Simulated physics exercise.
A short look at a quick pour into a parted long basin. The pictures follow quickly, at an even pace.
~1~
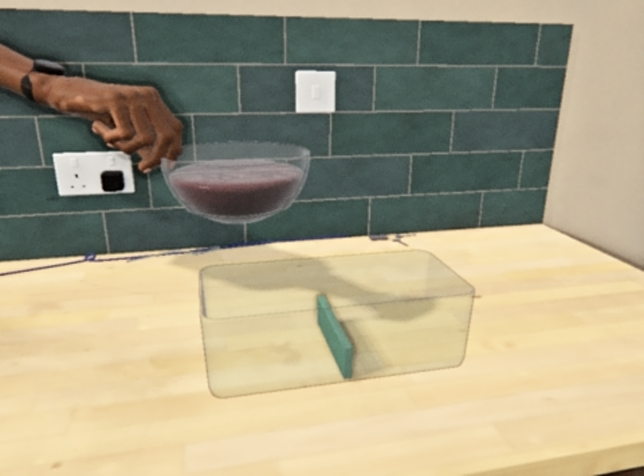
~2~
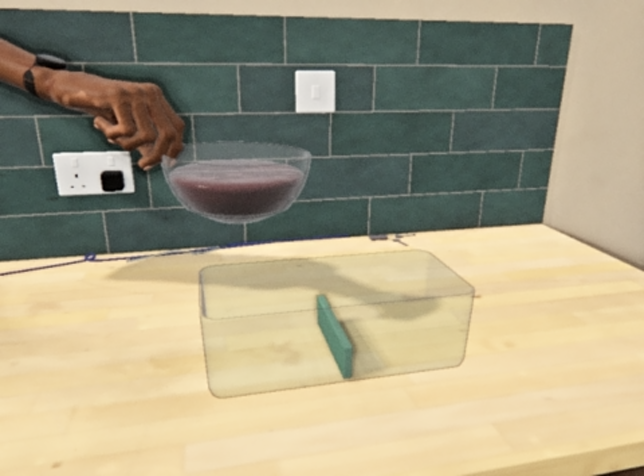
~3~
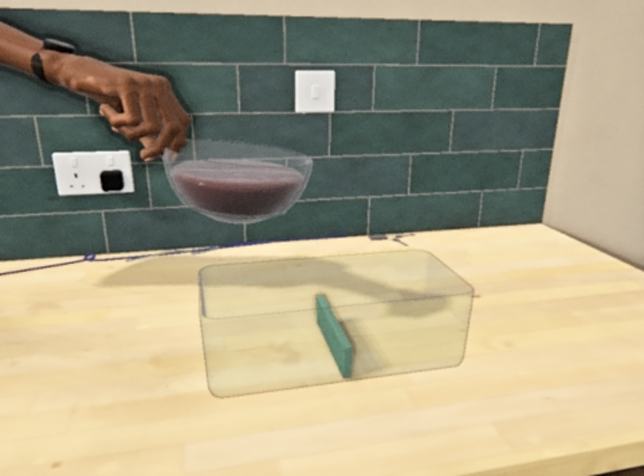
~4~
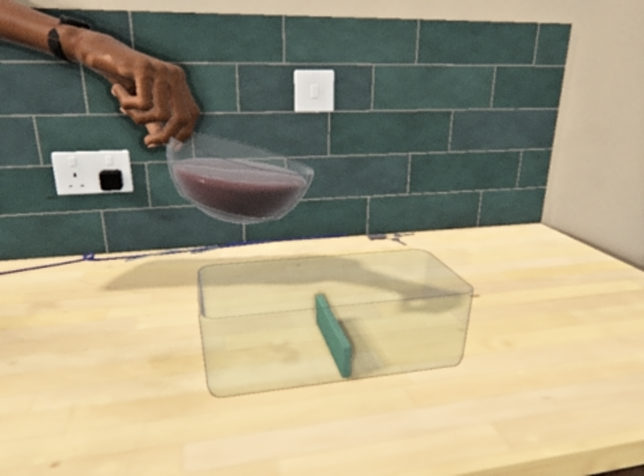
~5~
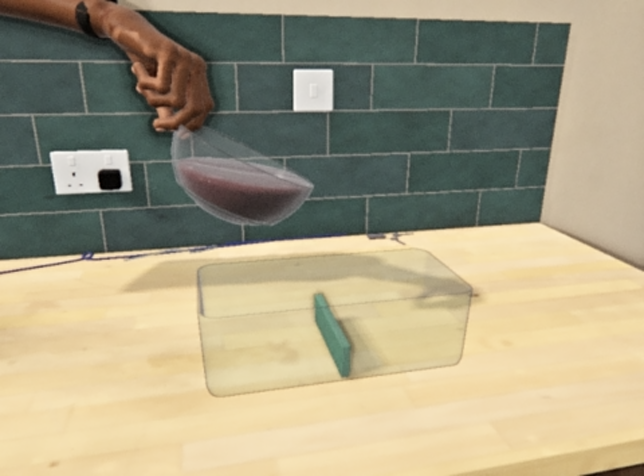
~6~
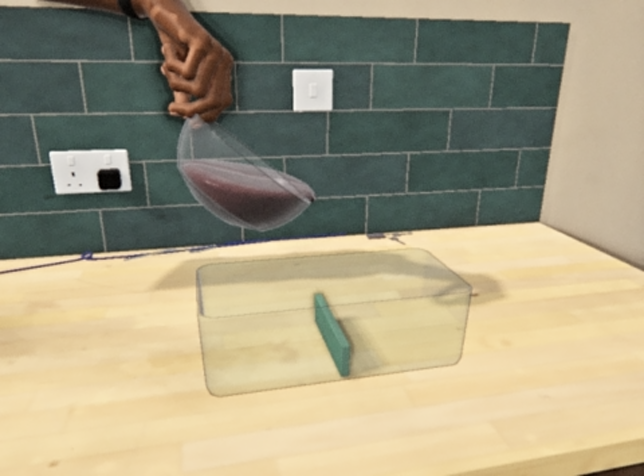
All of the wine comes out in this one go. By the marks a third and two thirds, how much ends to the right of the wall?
In the end between a third and two thirds is right of the wall.
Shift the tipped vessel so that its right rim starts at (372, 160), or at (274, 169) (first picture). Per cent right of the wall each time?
Roughly 75 per cent, and 15 per cent.
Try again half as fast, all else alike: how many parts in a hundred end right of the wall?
About 60 per cent.
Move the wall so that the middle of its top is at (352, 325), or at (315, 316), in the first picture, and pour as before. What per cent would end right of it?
First some 30, then 60 per cent.
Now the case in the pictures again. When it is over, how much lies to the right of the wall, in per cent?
Near 40 %.
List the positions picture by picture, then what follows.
Tilt 0°; pouring edge (307, 152); surface from (168, 174) to (302, 169); the long basin's rim runs from (200, 292) to (450, 270); the wall's top is at (333, 320), in the first frame.
Tilt 2°; pouring edge (308, 154); surface from (168, 173) to (302, 170), in the second frame.
Tilt 7°; pouring edge (310, 161); surface from (169, 169) to (303, 173), in the third frame.
Tilt 16°; pouring edge (311, 171); surface from (172, 165) to (305, 177), in the fourth frame.
Tilt 27°; pouring edge (310, 185); surface from (176, 162) to (308, 180), in the fifth frame.
Tilt 40°; pouring edge (306, 201); surface from (181, 164) to (292, 182); 4 per cent is over the edge, in the sixth frame.
A moment on, the tilt is 113° and 2 per cent is still to pour, 36 is left of the wall and 38 right of it.
Next, the tilt is 118° and 0 per cent is still to pour, 51 is left of the wall and 36 right of it.
Then the tilt is 118° and 0 per cent is still to pour, 52 is left of the wall and 40 right of it.
Later the tilt is 118° and 0 per cent is still to pour, 55 is left of the wall and 41 right of it.
Finally, 55 per cent lies left of the wall, 41 right of it and 4 outside.
